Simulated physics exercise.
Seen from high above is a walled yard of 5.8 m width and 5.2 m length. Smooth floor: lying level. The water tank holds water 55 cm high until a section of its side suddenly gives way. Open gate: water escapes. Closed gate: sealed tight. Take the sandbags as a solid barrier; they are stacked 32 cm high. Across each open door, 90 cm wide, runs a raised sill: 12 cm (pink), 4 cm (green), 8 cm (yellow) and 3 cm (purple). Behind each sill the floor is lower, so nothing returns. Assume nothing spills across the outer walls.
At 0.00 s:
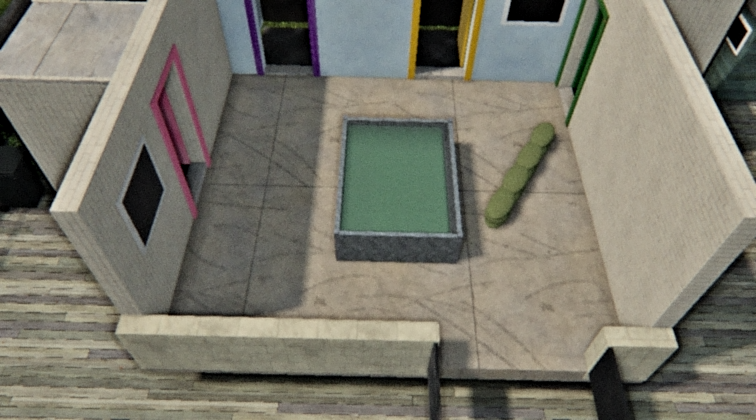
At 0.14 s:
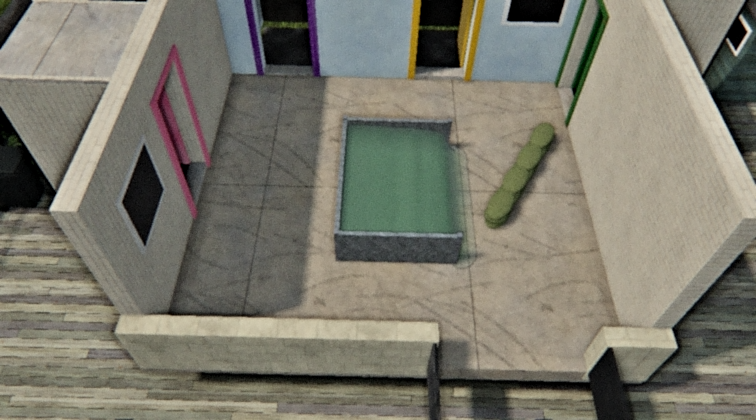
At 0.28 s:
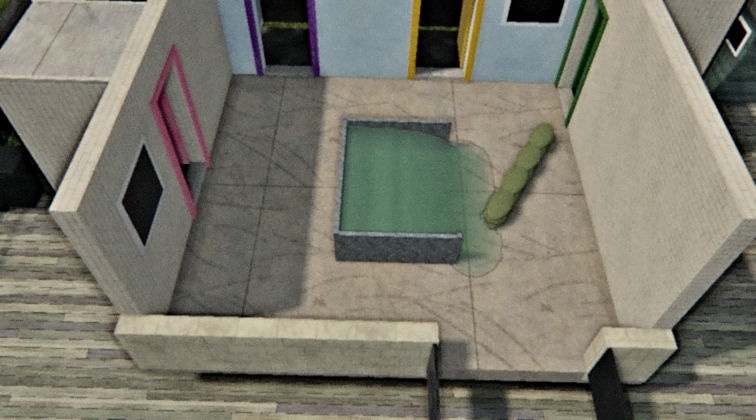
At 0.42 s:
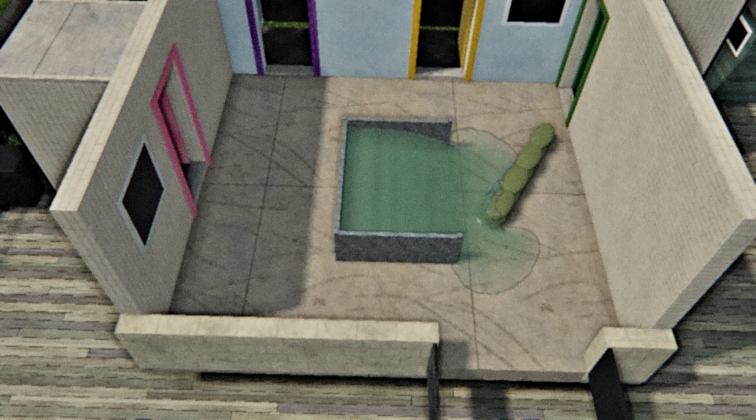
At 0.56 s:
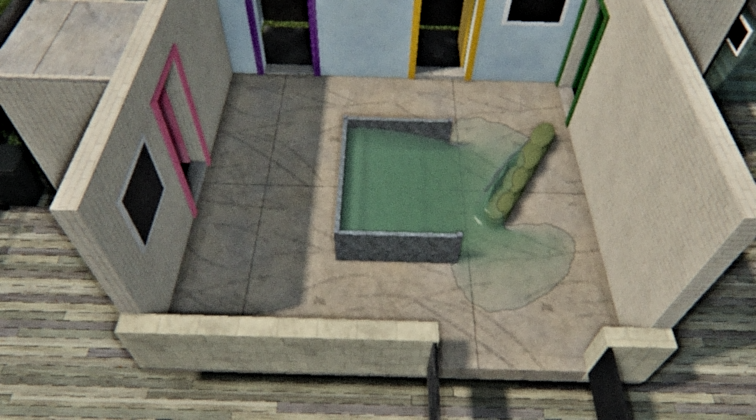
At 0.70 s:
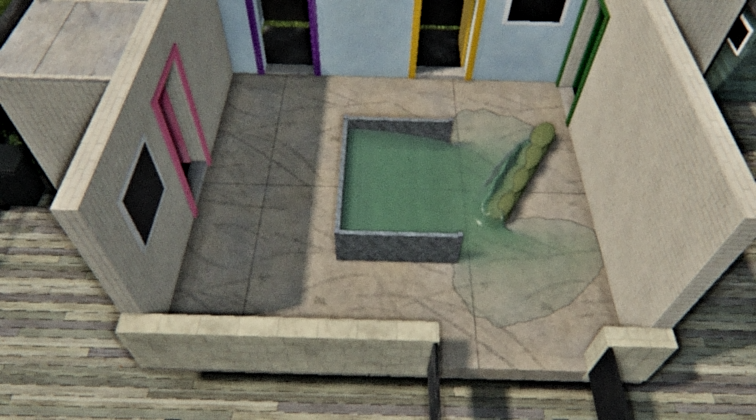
In a walled yard seen from above, a rectangular tank of green water sits still beside a slanting row of rounded sandbags. The tank's right side opens and water pours out across the floor, reaches the sandbags, then spreads around their near end and fans toward the lower right.
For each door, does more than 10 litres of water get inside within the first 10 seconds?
Result: Pink door: Short of the limit, green door: Beyond the limit, yellow door: Beyond the limit, purple door: Short of the limit.
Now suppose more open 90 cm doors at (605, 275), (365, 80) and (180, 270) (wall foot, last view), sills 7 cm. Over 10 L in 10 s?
Note, doorways in listed order: Goes beyond, stays short, stays short.
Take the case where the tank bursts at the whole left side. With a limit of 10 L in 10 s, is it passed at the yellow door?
So for yellow: No.
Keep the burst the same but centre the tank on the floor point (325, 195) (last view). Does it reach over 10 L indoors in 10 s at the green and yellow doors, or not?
Lab note: Green door limit exceeded; yellow door limit exceeded.
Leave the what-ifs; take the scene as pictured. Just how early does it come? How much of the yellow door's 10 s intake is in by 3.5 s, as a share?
Some 70 per cent by then.
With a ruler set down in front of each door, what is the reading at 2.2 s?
Readings (cm): Pink = 0; green = 18; yellow = 11; purple = 0.
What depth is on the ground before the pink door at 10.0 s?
It's about 4.0 cm.
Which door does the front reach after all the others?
Pink.
After 1.4 s water covers 30 % of the floor and is deepest (38 cm) near (489, 205); pink door not reached, green door 6 cm at the sill, 0 L in, yellow door not reached, purple door not reached.
After 2.2 s water covers 35 % of the floor and is deepest (33 cm) near (553, 82); pink door not reached, green door 18 cm at the sill, 32 L in, yellow door 11 cm at the sill, 0 L in, purple door not reached.
After 3.5 s water covers 45 % of the floor and is deepest (19 cm) near (553, 82); pink door not reached, green door 15 cm at the sill, 137 L in, yellow door 12 cm at the sill, 21 L in, purple door 1 cm at the sill, 0 L in.
After 6.0 s water covers 65 % of the floor and is deepest (11 cm) near (575, 217); pink door not reached, green door 9 cm at the sill, 218 L in, yellow door 8 cm at the sill, 29 L in, purple door 2 cm at the sill, 0 L in.
After 10.0 s water covers 85 % of the floor and is deepest (8 cm) near (229, 93); pink door 4 cm at the sill, 0 L in, green door 6 cm at the sill, 253 L in, yellow door 5 cm at the sill, 29 L in, purple door 5 cm at the sill, 4 L in.
